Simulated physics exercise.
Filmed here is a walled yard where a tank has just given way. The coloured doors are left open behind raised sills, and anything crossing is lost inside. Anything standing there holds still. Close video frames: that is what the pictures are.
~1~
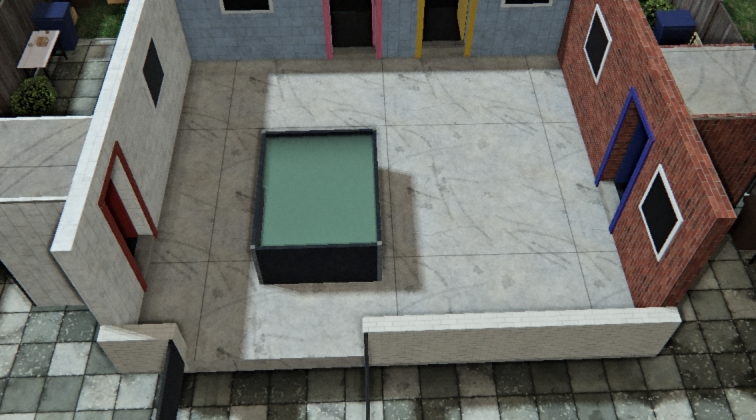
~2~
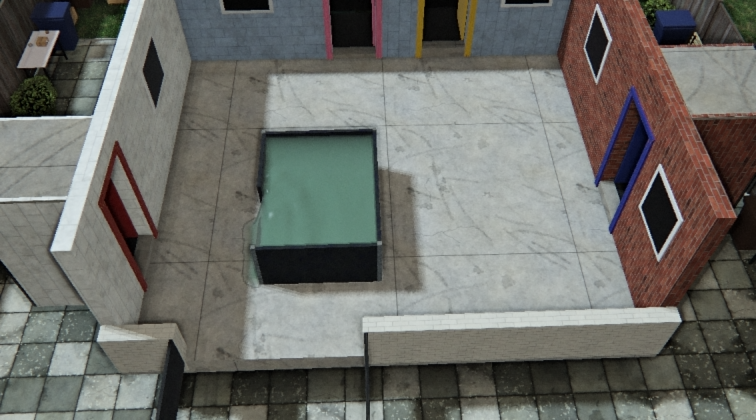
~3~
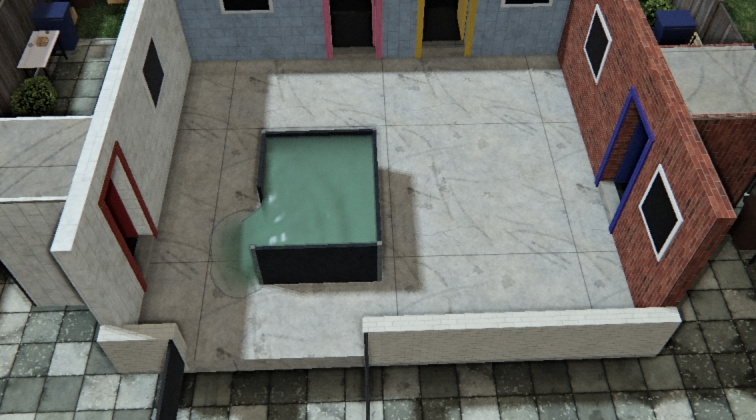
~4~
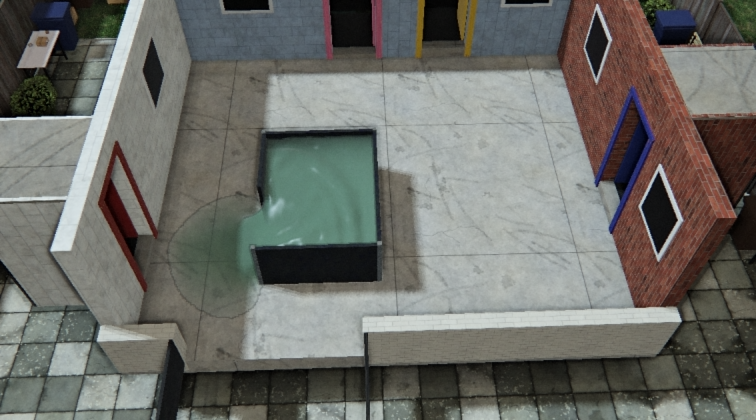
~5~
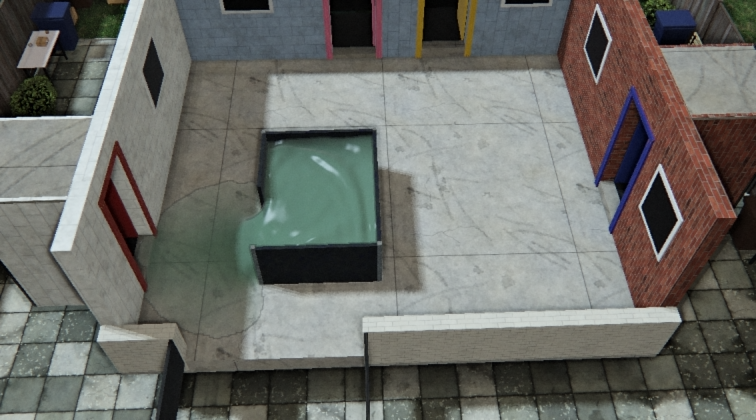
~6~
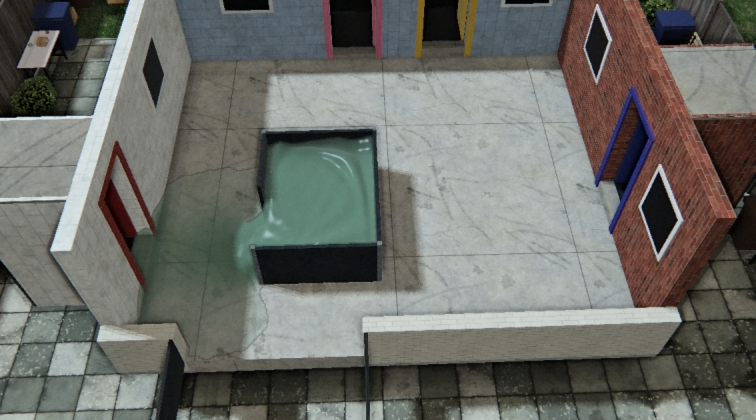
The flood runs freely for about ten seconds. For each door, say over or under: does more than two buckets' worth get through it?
Red door: Over, yellow door: Under, blue door: Under, pink door: Under.
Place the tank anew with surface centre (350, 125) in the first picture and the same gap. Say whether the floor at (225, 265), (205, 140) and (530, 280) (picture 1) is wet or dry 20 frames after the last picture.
Readings in order: Flood; flood; no flood.
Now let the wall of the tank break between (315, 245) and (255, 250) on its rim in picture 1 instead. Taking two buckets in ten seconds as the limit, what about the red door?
At the red door, the flow misses the threshold.
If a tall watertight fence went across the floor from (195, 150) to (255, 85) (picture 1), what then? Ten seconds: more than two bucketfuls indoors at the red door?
Then: Red takes more.
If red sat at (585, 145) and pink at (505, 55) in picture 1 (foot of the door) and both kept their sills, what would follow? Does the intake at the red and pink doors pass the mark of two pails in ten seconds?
The red one remains below the limit, while the pink one remains below the limit.
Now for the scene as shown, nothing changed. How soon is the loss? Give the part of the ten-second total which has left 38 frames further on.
Near 85 in a hundred.
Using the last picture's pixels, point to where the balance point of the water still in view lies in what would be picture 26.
The spot I would choose is (265, 215).
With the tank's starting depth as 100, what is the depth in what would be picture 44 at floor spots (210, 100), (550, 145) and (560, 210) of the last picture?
4, 0 and 0 in a hundred, in turn.
A moment on, water covers 15 % of the floor; the red door far over two buckets in, the yellow door not reached, the blue door not reached, the pink door not reached.
Next, water covers 25 % of the floor; the red door far over two buckets in, the yellow door not reached, the blue door not reached, the pink door not reached.
Then, water covers 40 % of the floor; the red door far over two buckets in, the yellow door not reached, the blue door not reached, the pink door wet at the sill, nothing in.
Later, water covers 65 % of the floor; the red door far over two buckets in, the yellow door wet at the sill, nothing in, the blue door not reached, the pink door wet at the sill, nothing in.
In the end, water covers 85 % of the floor; the red door far over two buckets in, the yellow door wet at the sill, nothing in, the blue door wet at the sill, nothing in, the pink door wet at the sill, nothing in.
